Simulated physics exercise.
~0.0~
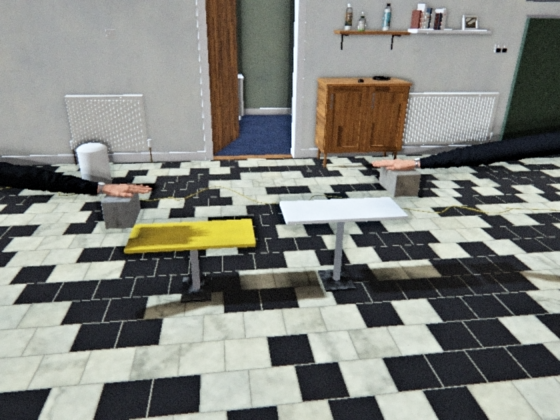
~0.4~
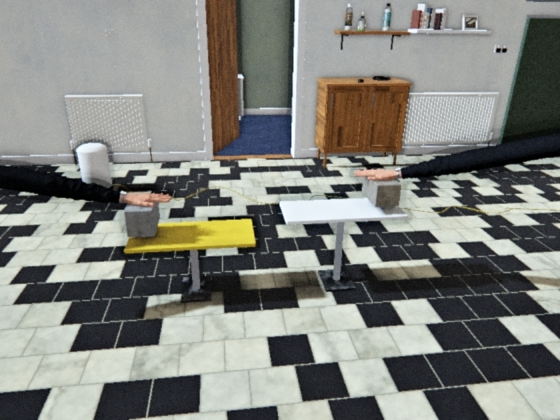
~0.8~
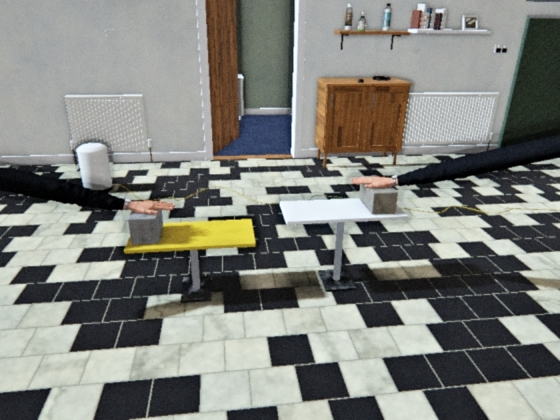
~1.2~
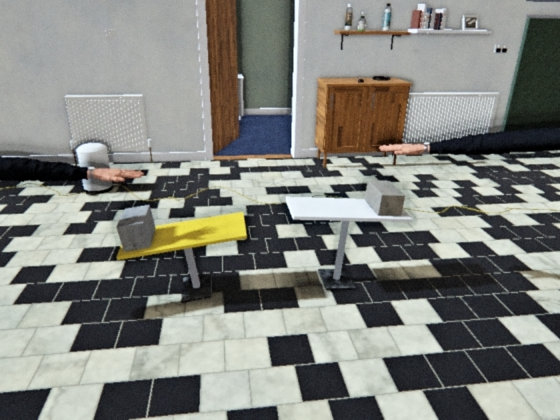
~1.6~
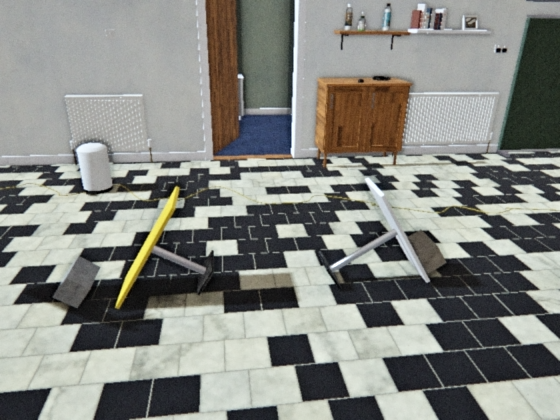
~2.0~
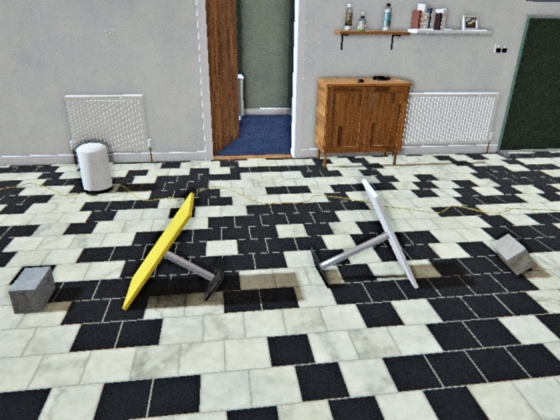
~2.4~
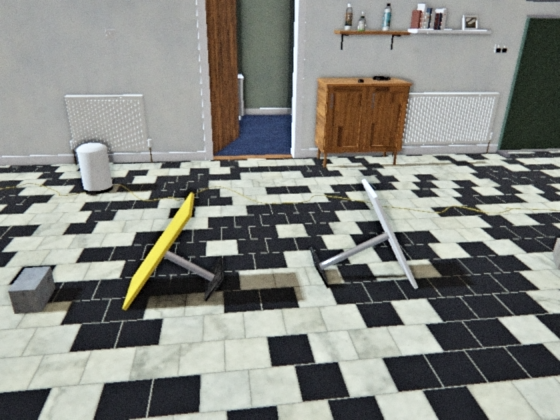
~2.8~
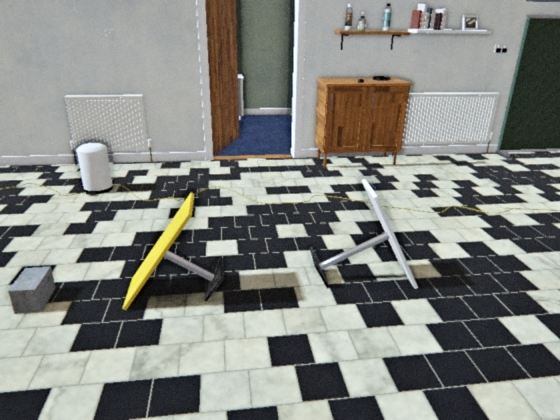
Two hands set grey blocks on a yellow table and white stand, and both topple.
